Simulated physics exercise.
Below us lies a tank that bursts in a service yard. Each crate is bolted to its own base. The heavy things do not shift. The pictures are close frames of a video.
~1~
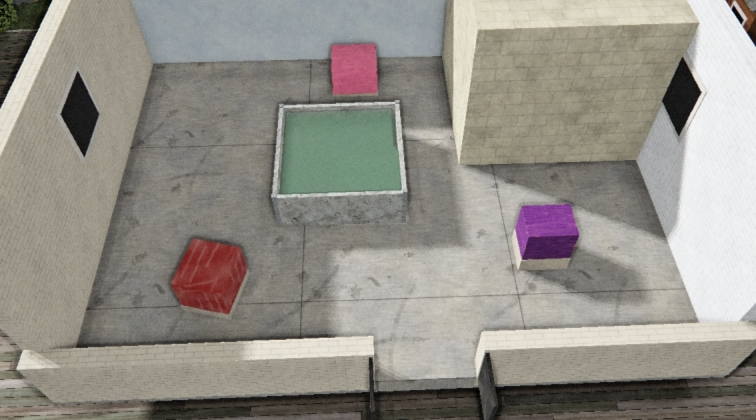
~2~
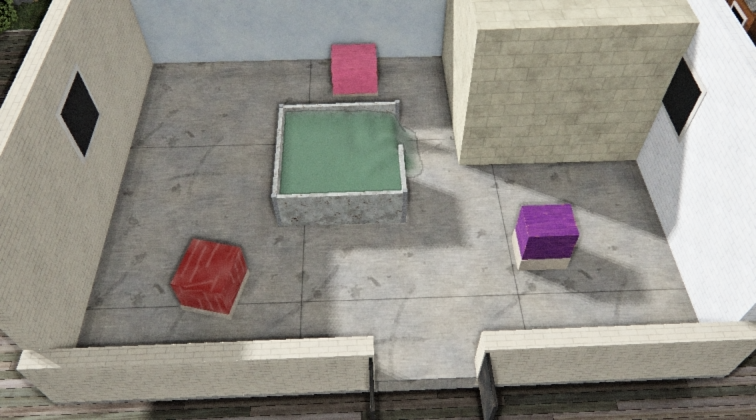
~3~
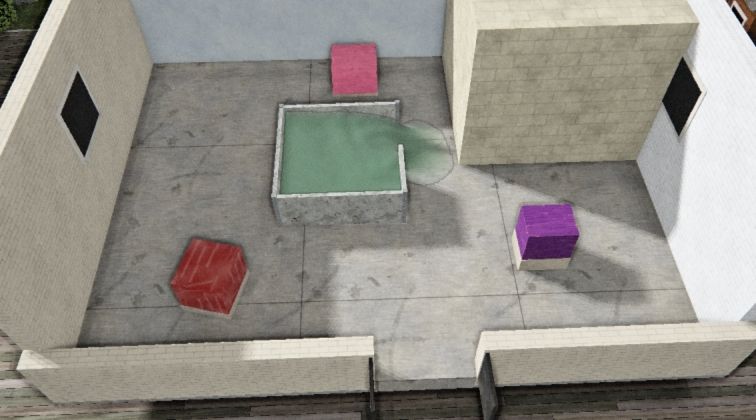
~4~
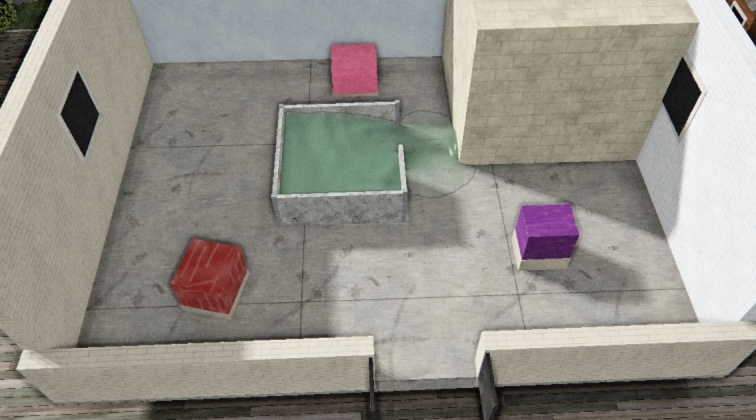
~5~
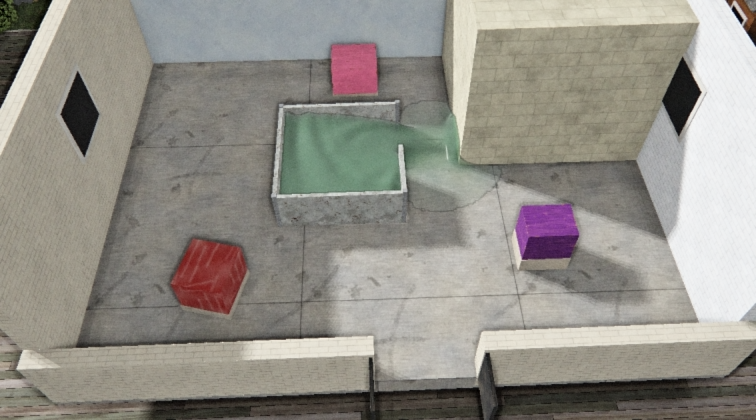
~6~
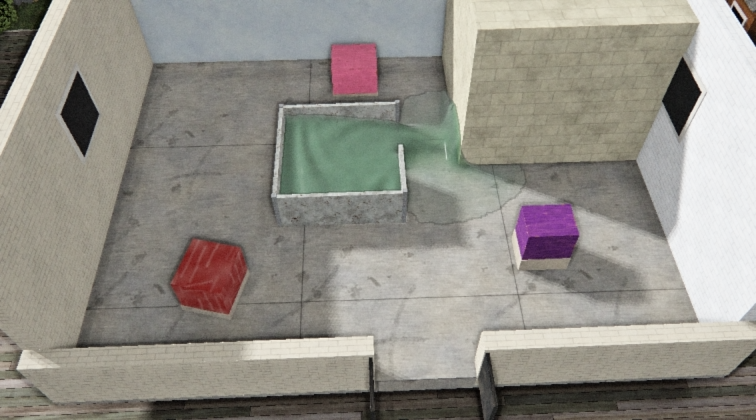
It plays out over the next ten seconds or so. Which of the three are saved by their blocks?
The red crate escapes dry; the pink crate is wetted; the purple crate escapes dry.
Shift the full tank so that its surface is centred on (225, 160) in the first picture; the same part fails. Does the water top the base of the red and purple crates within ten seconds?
In short: The red one is spared; the purple one remains dry.
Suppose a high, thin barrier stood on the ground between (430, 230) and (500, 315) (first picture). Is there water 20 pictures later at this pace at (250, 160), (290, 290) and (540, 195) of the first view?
As listed: Dry, not flooded, wet.
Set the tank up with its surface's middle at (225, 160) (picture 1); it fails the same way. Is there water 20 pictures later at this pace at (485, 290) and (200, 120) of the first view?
As listed: Wet, clear.
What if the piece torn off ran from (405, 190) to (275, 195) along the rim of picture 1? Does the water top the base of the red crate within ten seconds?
Red crate is wetted.
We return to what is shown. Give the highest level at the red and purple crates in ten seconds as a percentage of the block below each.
In turn 50 and 50 per cent.
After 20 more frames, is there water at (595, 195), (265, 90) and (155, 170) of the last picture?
One after the other: Awash, wet, no water.
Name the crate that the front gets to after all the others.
The red-painted one.
A moment on, water covers 15 % of the floor; the red crate not reached, the pink crate not reached, the purple crate water round its plinth.
Next, water covers 30 % of the floor; the red crate not reached, the pink crate water round its plinth, the purple crate water round its plinth.
Then, water covers 50 % of the floor; the red crate not reached, the pink crate water round its plinth, the purple crate water round its plinth.
Later, water covers 70 % of the floor; the red crate not reached, the pink crate water round its plinth, the purple crate water round its plinth.
In the end, water covers 90 % of the floor; the red crate stayed above the water, the pink crate was topped, the purple crate stayed above the water.
